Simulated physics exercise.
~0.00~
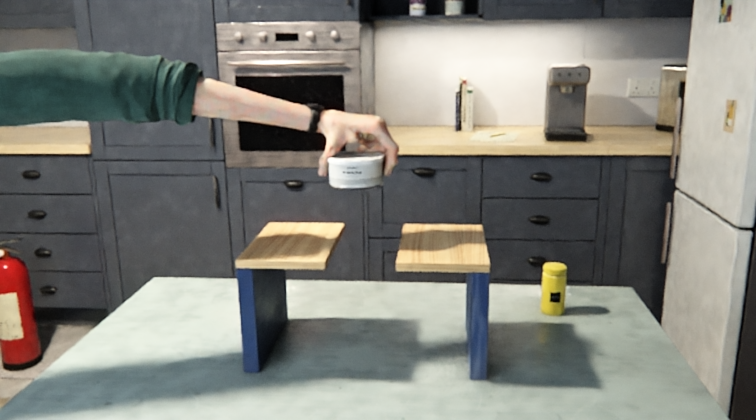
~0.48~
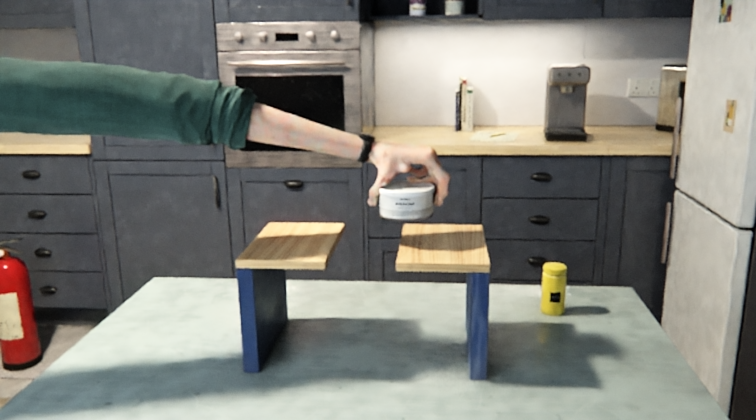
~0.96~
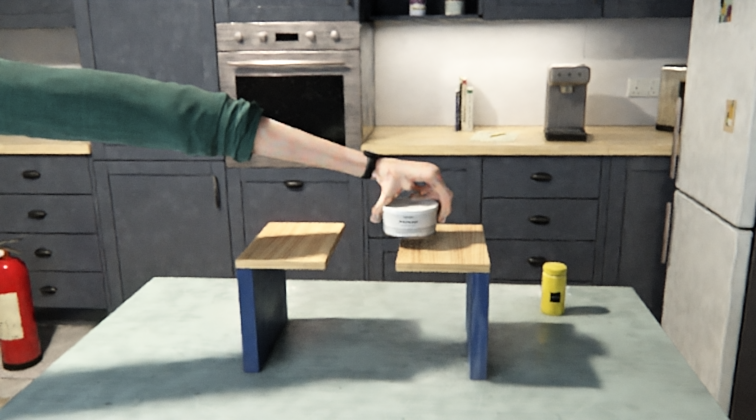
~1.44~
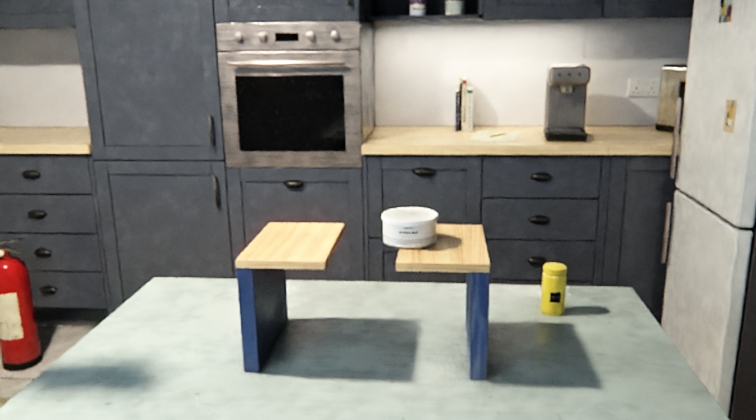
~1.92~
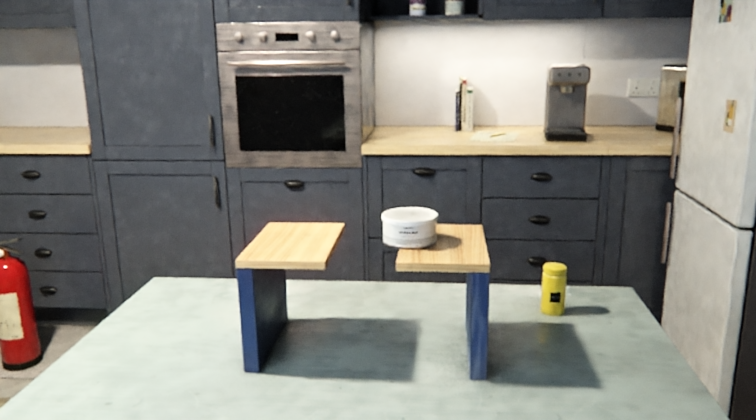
In a kitchen with dark cabinets and an oven, a fixed view looks across a pale table where two light wooden ledges on blue supports stand with a gap between them. A yellow shaker sits to the right, and a red fire extinguisher stands on the floor at the far left. An arm in a green sleeve reaches in from the left, holding a white tub above the gap. The hand carries the tub rightward and lowers it onto the inner edge of the right ledge. The hand lets go and withdraws, and the tub stays there, partly overhanging the gap.
